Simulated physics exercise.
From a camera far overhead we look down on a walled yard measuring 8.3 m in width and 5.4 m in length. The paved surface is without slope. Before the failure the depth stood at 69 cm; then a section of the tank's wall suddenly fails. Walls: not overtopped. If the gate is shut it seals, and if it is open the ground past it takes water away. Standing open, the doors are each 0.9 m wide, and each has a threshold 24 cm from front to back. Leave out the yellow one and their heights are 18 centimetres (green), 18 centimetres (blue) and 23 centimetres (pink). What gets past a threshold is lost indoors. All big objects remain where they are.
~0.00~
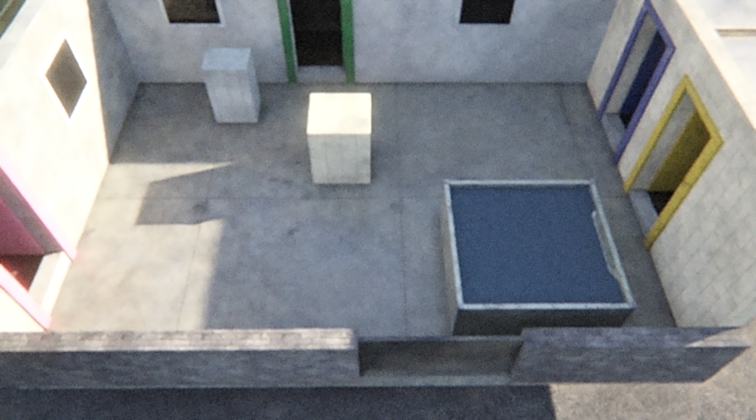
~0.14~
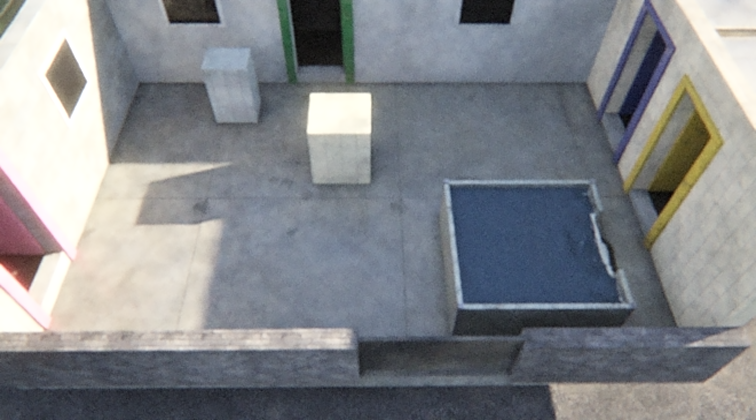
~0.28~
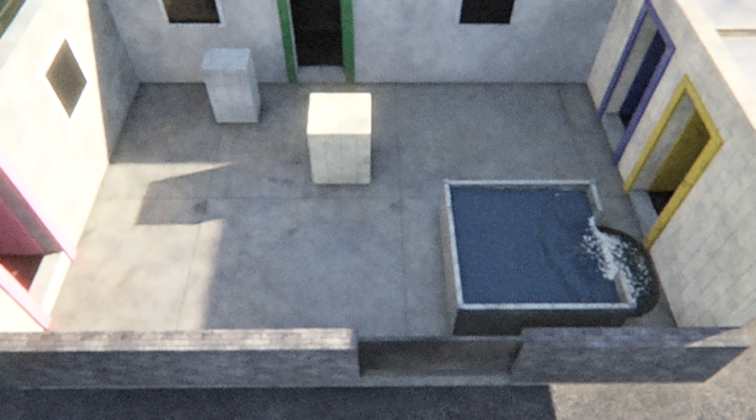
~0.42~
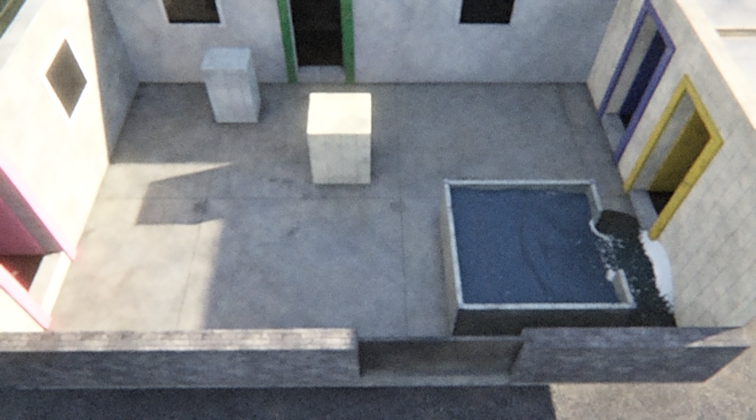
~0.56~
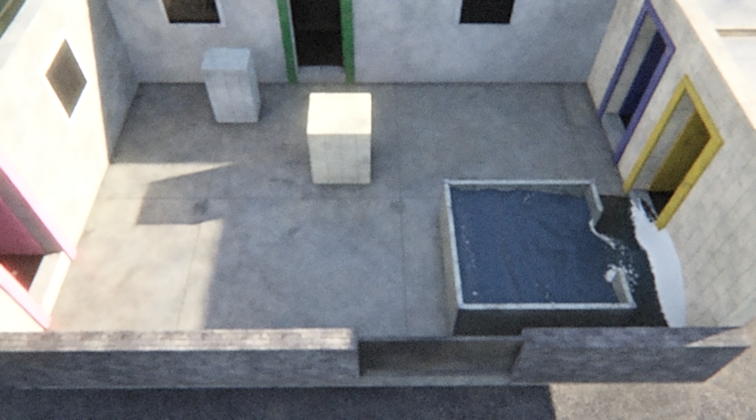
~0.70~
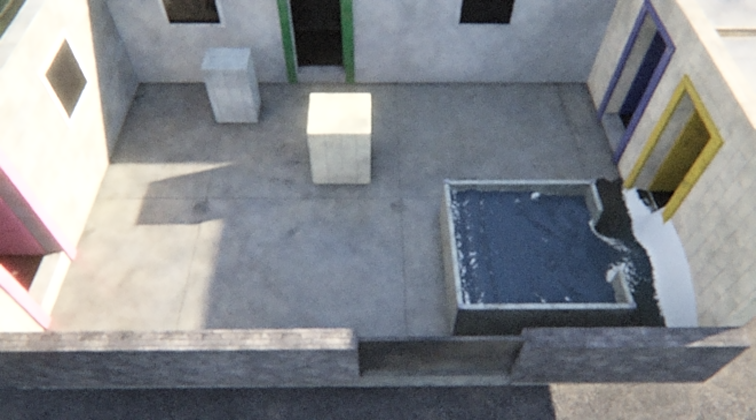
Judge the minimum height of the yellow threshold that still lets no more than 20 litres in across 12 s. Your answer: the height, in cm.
My estimate is 29 cm.
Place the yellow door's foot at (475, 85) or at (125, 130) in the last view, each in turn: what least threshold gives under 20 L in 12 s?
Minimums: About 10.5 cm and 7.5 cm.
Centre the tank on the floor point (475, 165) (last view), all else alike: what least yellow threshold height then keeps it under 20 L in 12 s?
About 24 cm.
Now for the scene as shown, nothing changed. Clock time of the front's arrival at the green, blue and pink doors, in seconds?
Green = 3.8 s, blue = 1.1 s, pink = 3.8 s.
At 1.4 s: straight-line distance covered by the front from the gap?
3.4 m.
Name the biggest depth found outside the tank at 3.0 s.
It gets to close to 34 centimetres there.
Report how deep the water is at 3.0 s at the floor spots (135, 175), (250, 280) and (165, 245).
Ordered as asked: 0, 2, 0 cm.
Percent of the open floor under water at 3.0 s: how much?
Approximately 35 % of the floor.
After 1.4 s water covers 10 % of the floor, deepest (58 cm) near (688, 356); 24 cm at the yellow door, 37 litres in over its 12 cm threshold.
After 3.0 s water covers 35 % of the floor, deepest (34 cm) near (684, 342); 19 cm at the yellow door, 125 litres in over its 12 cm threshold.
After 12.0 s water covers 100 % of the floor, deepest (10 cm) near (688, 356); 7 cm at the yellow door, 189 litres in over its 12 cm threshold.
At the yellow door as built, the water arrived by 0.6 s and peaked near 24 cm at 1.2 s.
Run again over the same 12 s with other heights there, 30 litres in over 26 cm, 5 litres over 35 cm. The limit of 20 litres is kept from about 29 cm up.
